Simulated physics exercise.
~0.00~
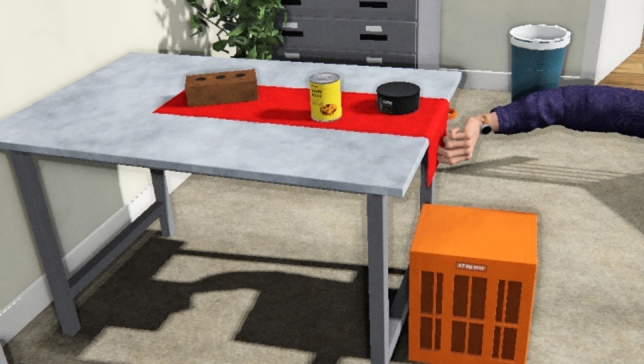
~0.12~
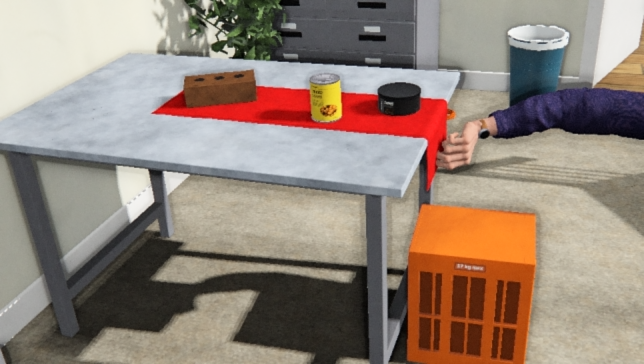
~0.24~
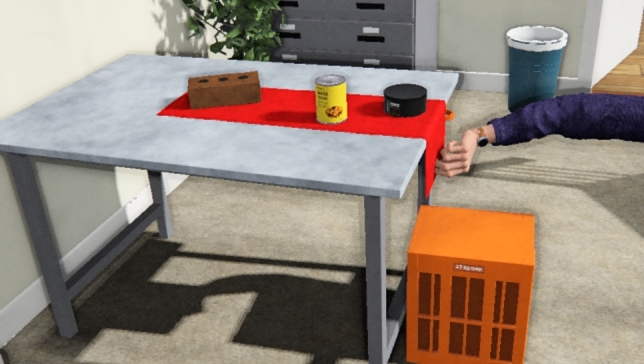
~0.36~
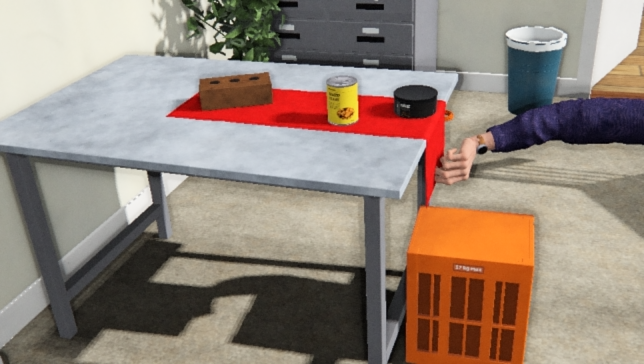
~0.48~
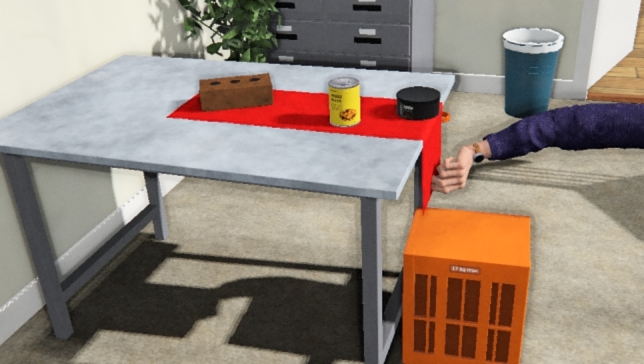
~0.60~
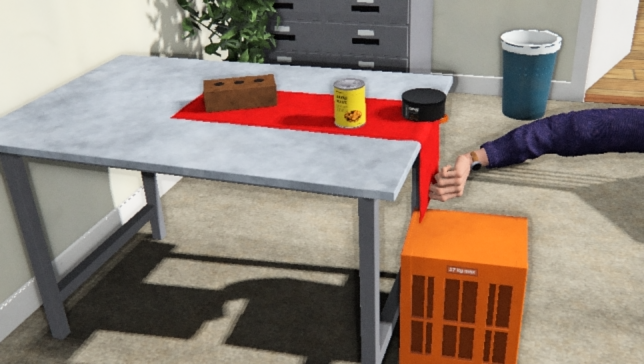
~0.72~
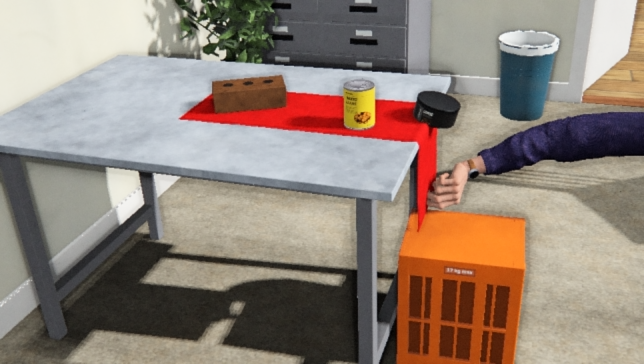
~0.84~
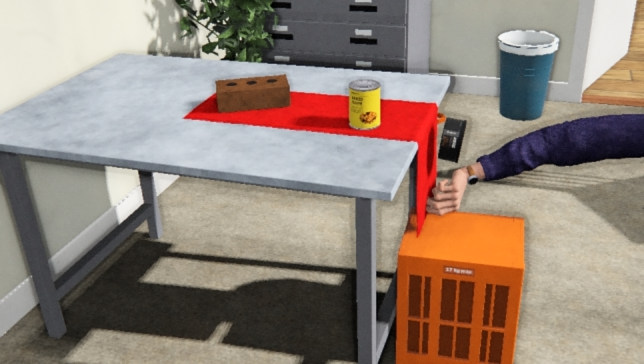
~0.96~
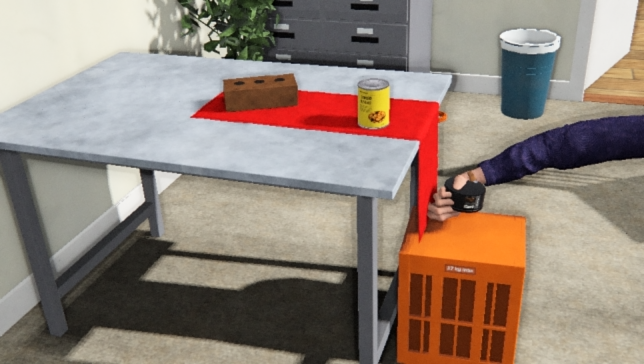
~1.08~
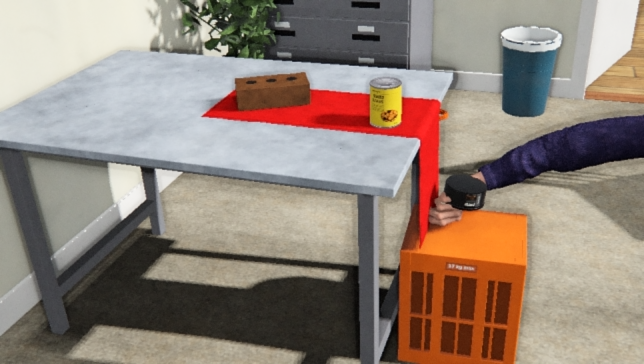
A hand drew a red cloth over the right edge of a gray table, carrying along a brick, a yellow tin and a black tub, until the tub tipped off beside the hand while the tin and brick stayed on top.
